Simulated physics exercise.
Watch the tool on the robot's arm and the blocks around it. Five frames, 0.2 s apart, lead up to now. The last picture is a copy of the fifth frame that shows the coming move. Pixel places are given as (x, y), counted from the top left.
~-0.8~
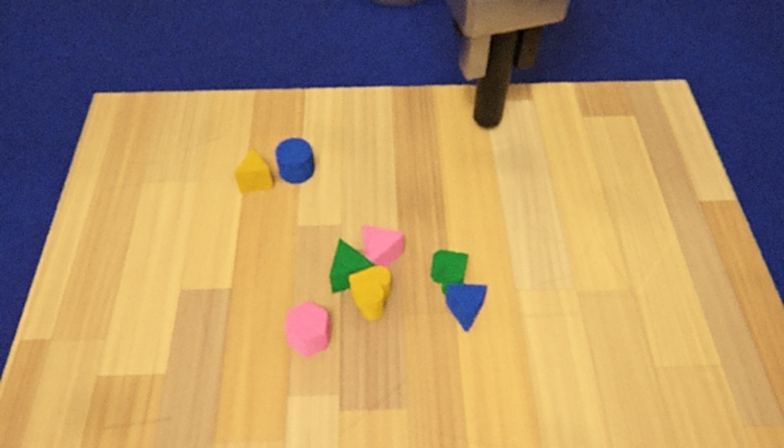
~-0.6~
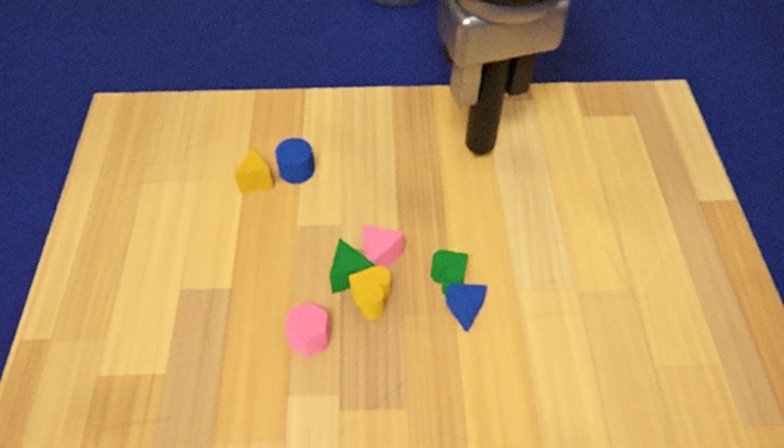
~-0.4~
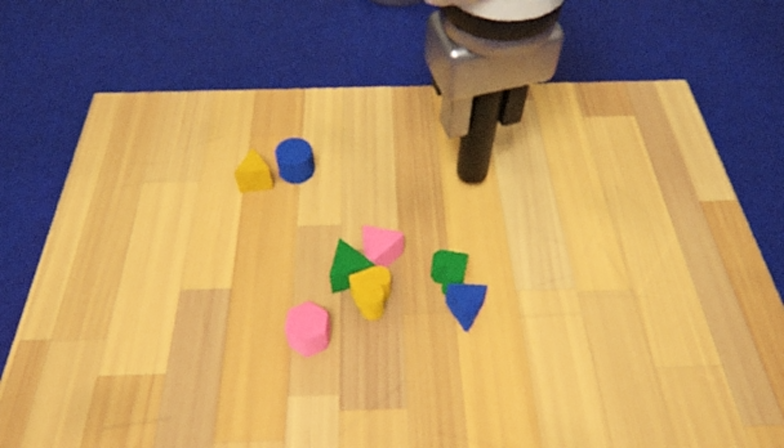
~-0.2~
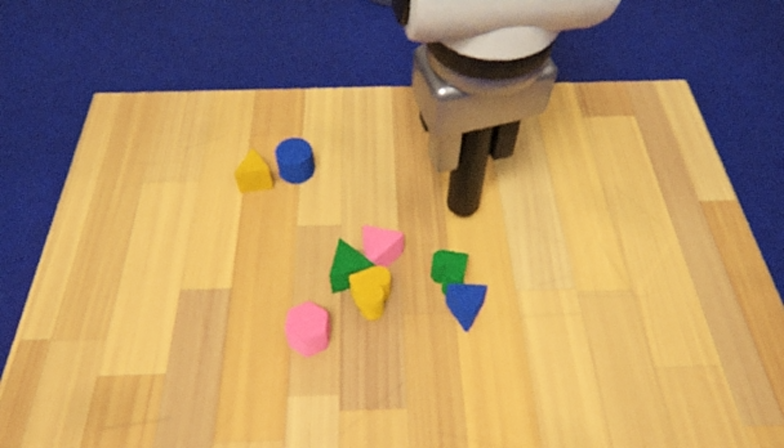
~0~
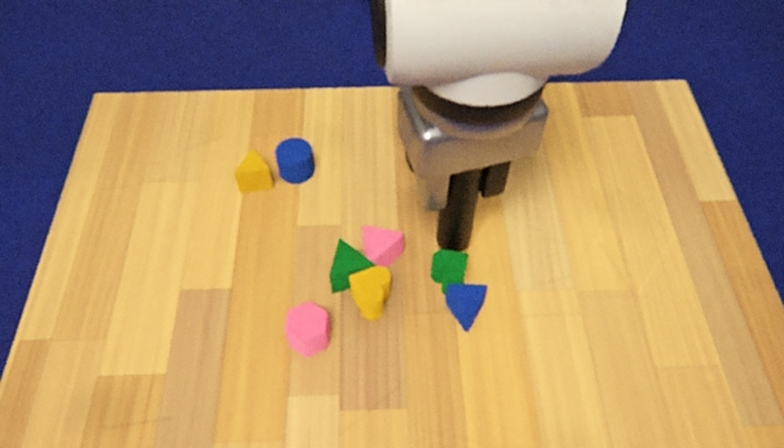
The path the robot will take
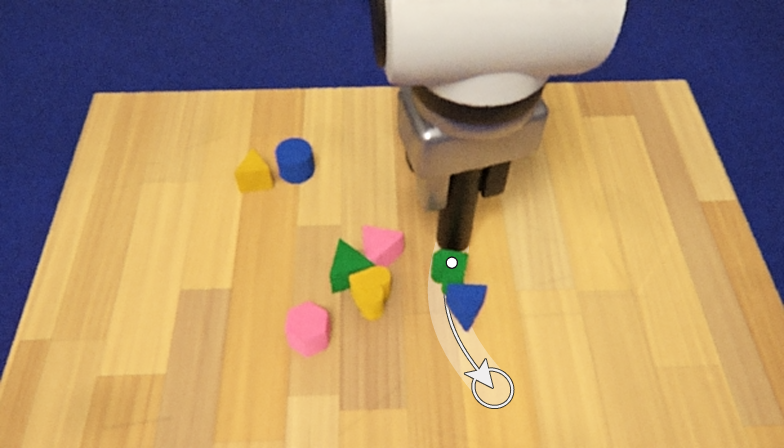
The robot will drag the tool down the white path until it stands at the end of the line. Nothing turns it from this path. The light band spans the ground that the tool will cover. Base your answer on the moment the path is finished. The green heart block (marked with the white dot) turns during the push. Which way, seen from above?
From overhead, clockwise.
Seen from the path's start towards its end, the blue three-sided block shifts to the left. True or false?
This is true.
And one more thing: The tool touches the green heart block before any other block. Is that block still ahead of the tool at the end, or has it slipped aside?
Expect to find it next to or behind the tool.
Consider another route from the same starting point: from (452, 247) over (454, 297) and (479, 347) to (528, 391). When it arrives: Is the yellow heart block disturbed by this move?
Put simply, it stays right there.
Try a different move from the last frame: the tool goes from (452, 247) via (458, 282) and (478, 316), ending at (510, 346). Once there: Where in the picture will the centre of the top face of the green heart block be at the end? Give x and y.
Its top middle will sit at (445, 306).
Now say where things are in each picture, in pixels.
Tool tip (487, 117); block tops, pink three-sided block (380, 239); green heart block (452, 263); blue three-sided block (469, 295), in the first picture.
Tool (480, 143); blocks unchanged, in the second picture.
Tool (472, 172); blocks unchanged, in the third picture.
Tool (463, 204); blocks unchanged, in the fourth picture.
Tool (453, 240); pink three-sided block (380, 239); green heart block (452, 263); blue three-sided block (469, 295), in the fifth picture.
Path on the board, from (452, 247) by way of (446, 292) and (459, 341) to (493, 388); the dot is on the green heart block.
On the path given first. One third of the way, tool (447, 285); green heart block (445, 305); blue three-sided block (473, 315), turned 75° anticlockwise.
Two thirds of the way, tool (461, 336); green heart block (445, 355), turned 35° clockwise; blue three-sided block (494, 340), turned 70° anticlockwise.
At the end, tool (495, 382); pink three-sided block in place; green heart block (445, 363), turned 45° clockwise; blue three-sided block (531, 367), turned 105° anticlockwise.
